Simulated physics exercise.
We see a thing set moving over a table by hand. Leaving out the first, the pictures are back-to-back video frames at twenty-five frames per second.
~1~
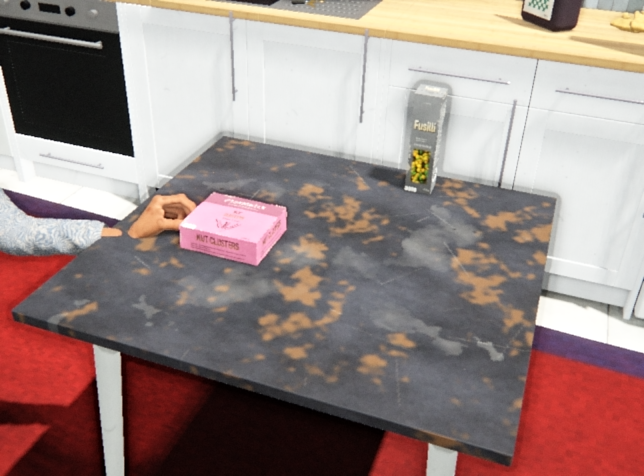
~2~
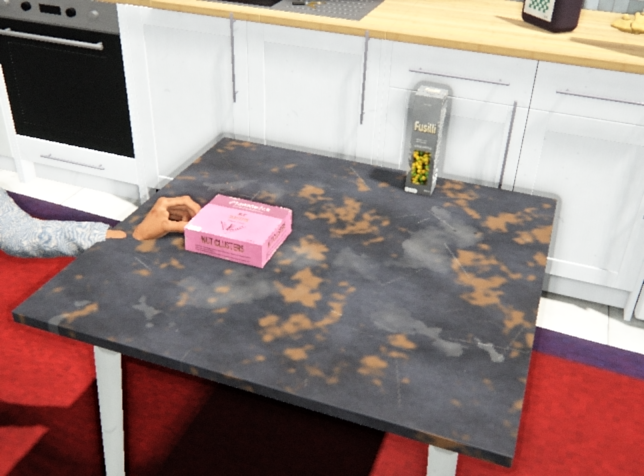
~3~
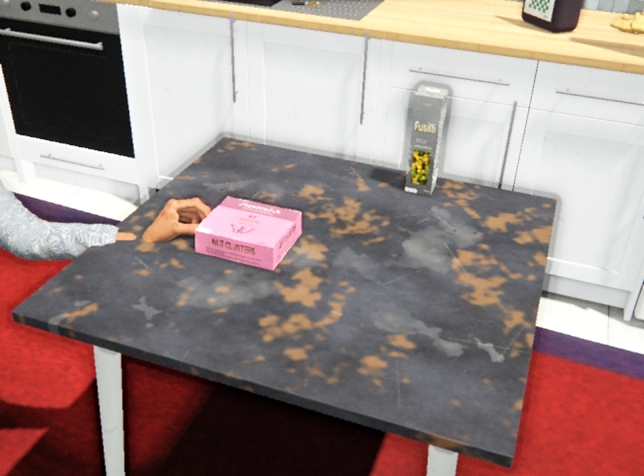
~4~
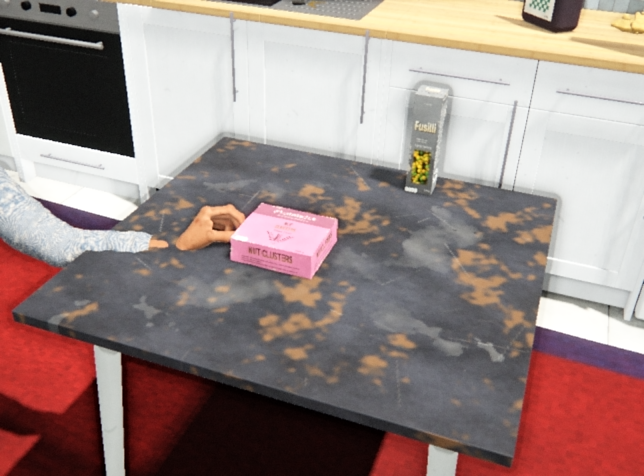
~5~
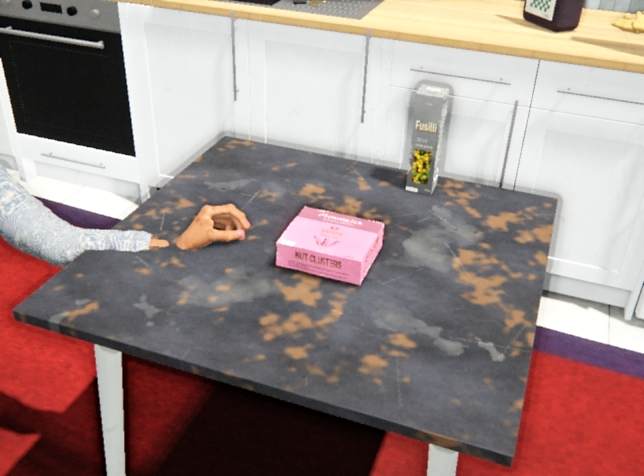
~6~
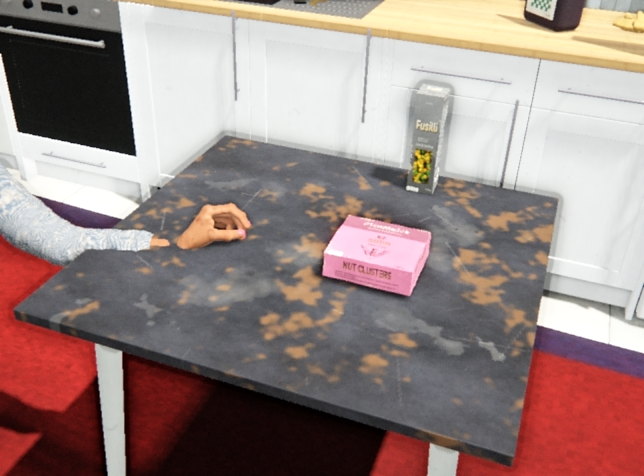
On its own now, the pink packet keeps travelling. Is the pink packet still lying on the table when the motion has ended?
No, it has left the table.
Then, 0.20 s later than the last frame, pink packet now off the table.
Then, 0.40 s later than the last frame, things are still on the move.
Then, 0.60 s later than the last frame, as before.
When it is over, off the table, pink packet.
